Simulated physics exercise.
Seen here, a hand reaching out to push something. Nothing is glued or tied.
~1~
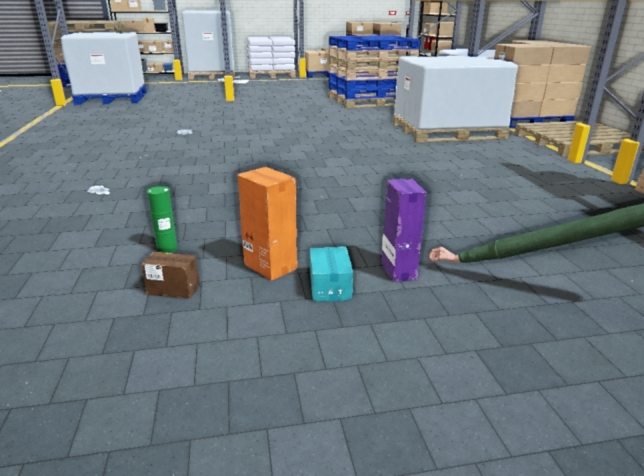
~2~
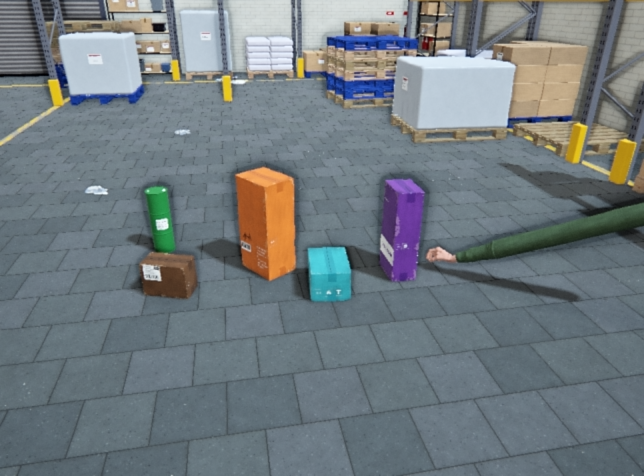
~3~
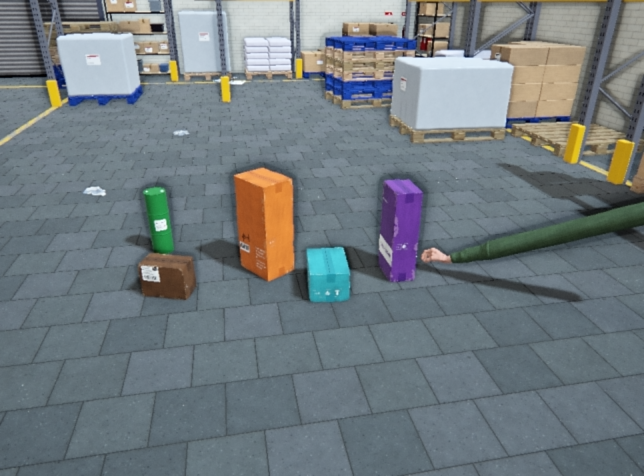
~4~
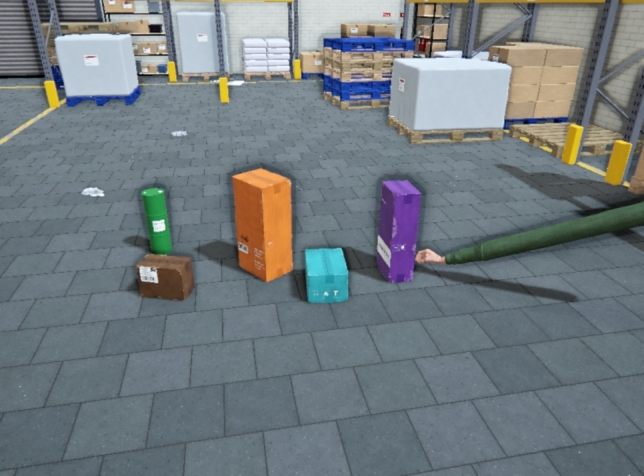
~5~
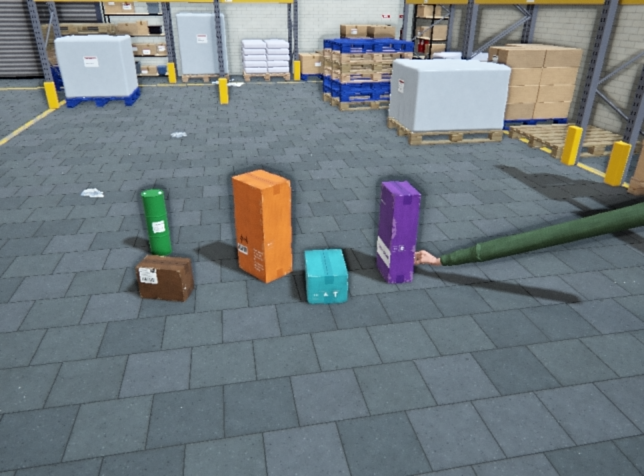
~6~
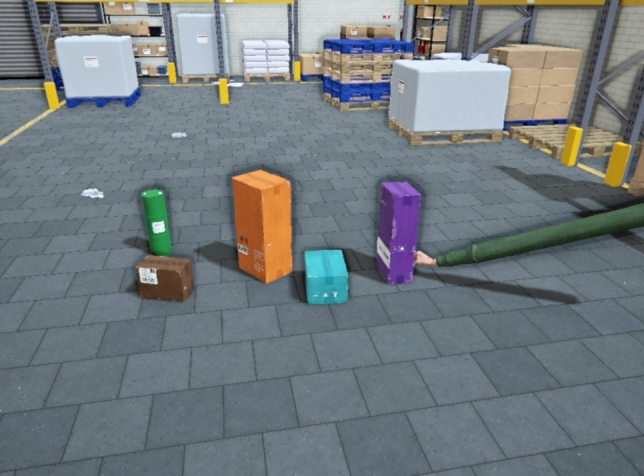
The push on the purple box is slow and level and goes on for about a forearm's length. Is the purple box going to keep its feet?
The purple box keeps standing.
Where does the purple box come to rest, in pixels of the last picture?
Near (342, 237).
Then, 0.60 s past the last view, purple box displaced a little near (377, 235).
Then, 1.30 s past the last view, purple box displaced about its own width near (351, 236).
Finally, moved from the start, purple box. Final places as the last picture's camera would see them, purple box near (342, 237).
